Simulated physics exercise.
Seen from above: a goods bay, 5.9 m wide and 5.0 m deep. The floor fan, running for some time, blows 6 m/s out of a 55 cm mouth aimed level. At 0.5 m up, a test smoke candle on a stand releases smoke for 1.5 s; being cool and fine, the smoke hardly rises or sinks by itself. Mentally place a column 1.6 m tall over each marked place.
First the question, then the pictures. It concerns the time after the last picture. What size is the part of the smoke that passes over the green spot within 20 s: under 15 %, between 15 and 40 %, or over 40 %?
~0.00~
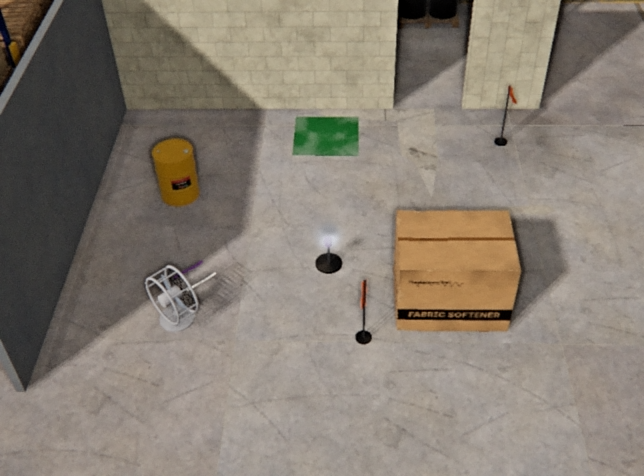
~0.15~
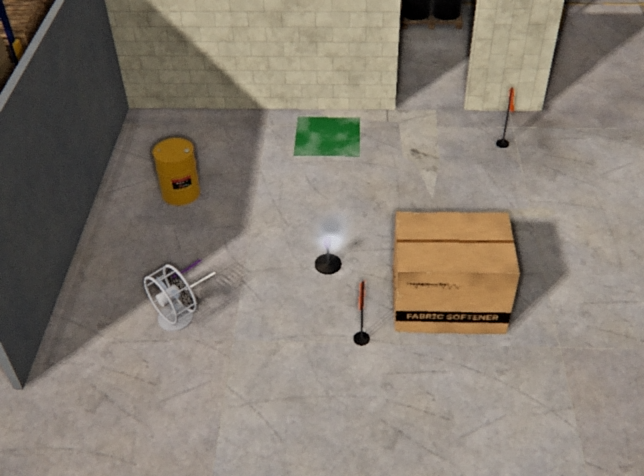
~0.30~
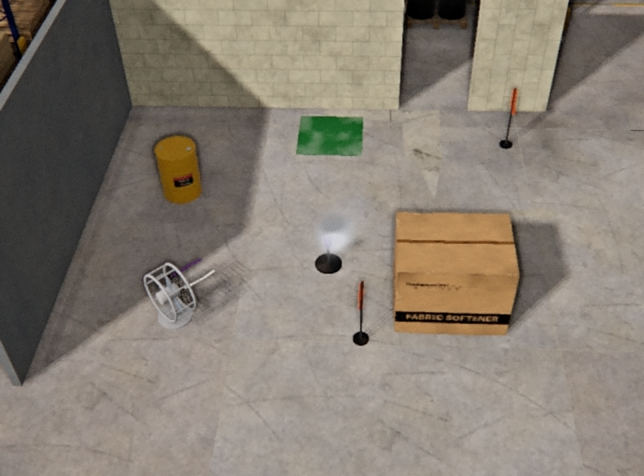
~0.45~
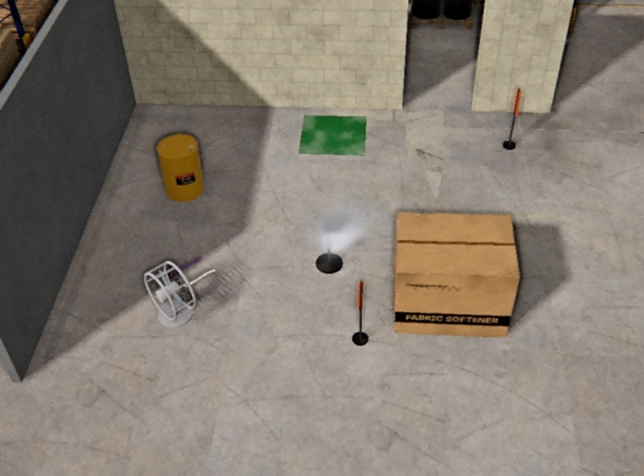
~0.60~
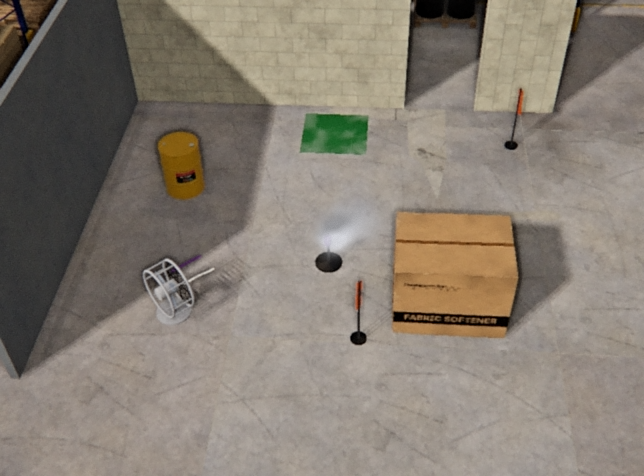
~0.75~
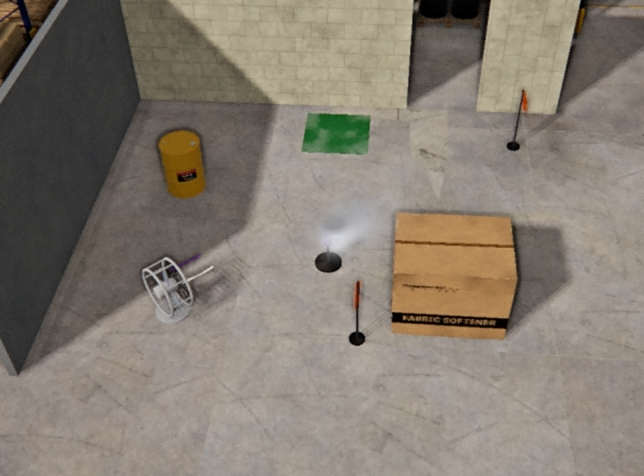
Under 15 %.
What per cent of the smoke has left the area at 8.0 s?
Roughly 90 per cent.
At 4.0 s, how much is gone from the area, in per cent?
My guess is close to 40 %.
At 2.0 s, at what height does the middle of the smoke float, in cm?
Somewhere near 30 cm high.
By 2.0 s, 1 % is gone from the area; 0 % has passed over the green spot, and the middle of the rest is near (418, 188).
By 4.0 s, 44 % is gone from the area; 0 % has passed over the green spot, and the middle of the rest is near (527, 151).
By 8.0 s, 89 % is gone from the area; 0 % has passed over the green spot.
By 20.0 s, 99 % is gone from the area; 0 % has passed over the green spot.
